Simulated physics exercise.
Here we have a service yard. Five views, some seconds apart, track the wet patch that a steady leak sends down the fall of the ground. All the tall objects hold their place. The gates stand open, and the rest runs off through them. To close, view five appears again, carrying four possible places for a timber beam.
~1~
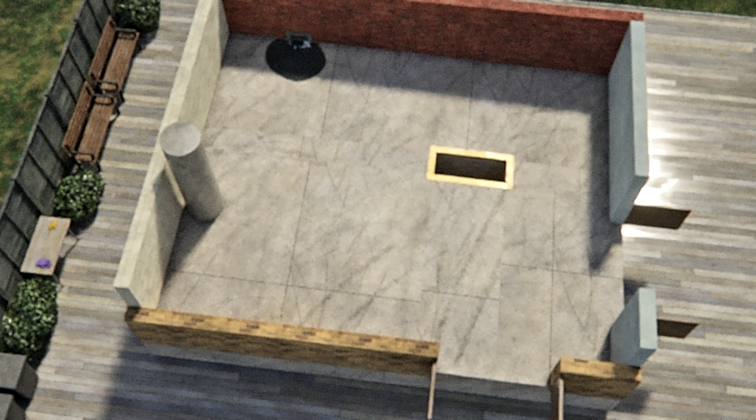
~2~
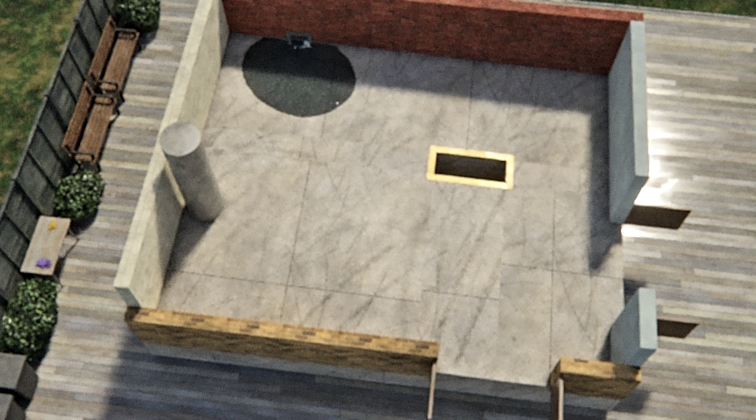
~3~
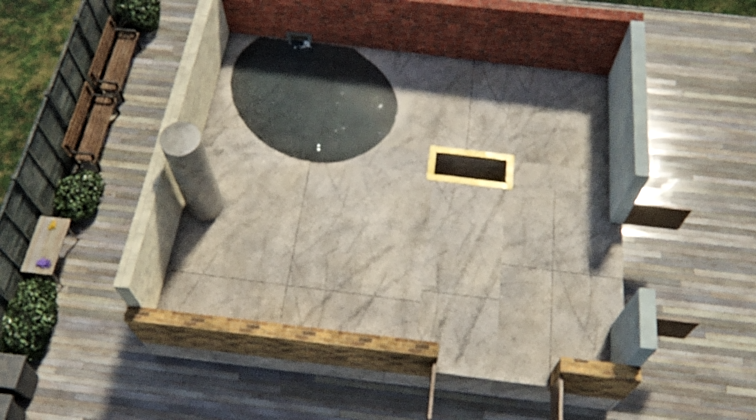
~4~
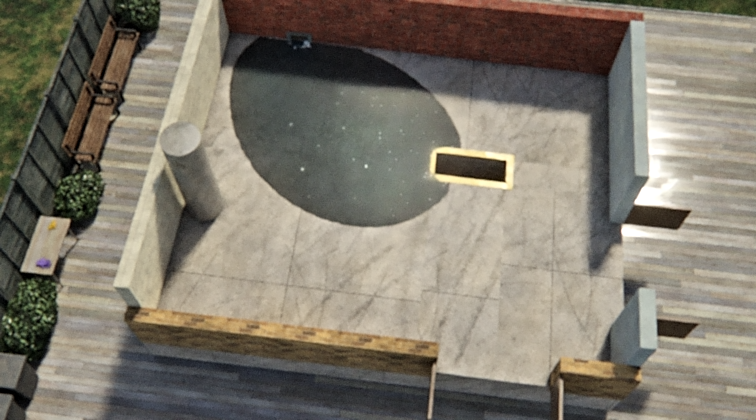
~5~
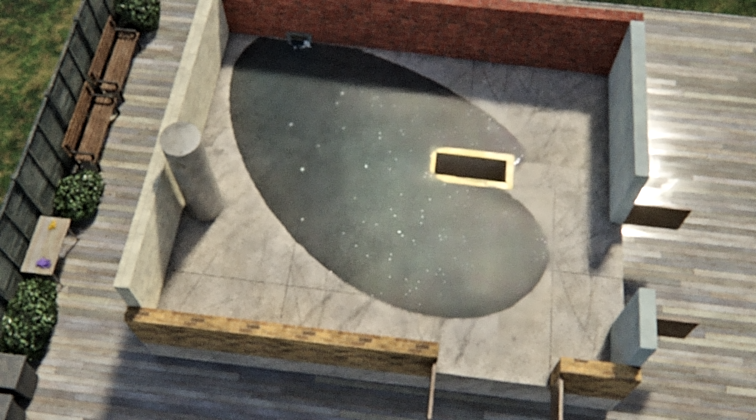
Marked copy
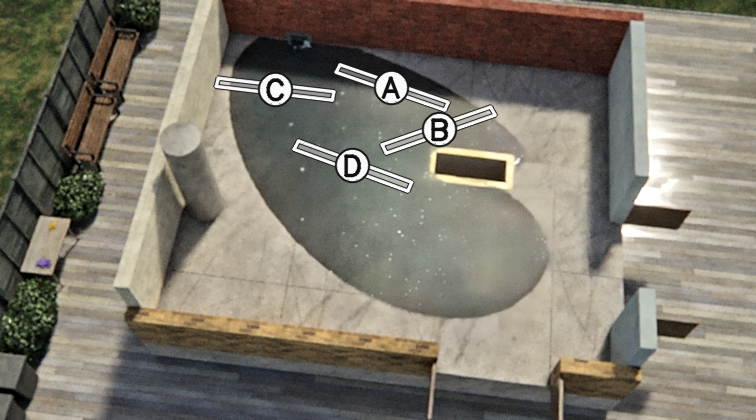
Dark water spreads from the back left corner across the yard and around the yellow-edged gully.
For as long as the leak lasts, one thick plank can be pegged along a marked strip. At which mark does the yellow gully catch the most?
Take D.
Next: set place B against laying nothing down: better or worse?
Place B is worse.
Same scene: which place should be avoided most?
That would be B.
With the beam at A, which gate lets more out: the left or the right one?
The right one.
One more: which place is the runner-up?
C.
In white, A from (338, 68) to (446, 106); B from (384, 148) to (492, 111); C from (217, 82) to (333, 95); D from (296, 145) to (409, 186).
With A, about 24 % of the stream goes into the yellow gully, about 76 % out by the gates.
With B, about 3 % of the stream goes into the yellow gully, about 97 % out by the gates.
With C, about 37 % of the stream goes into the yellow gully, about 62 % out by the gates.
With D, about 52 % of the stream goes into the yellow gully, about 48 % out by the gates.
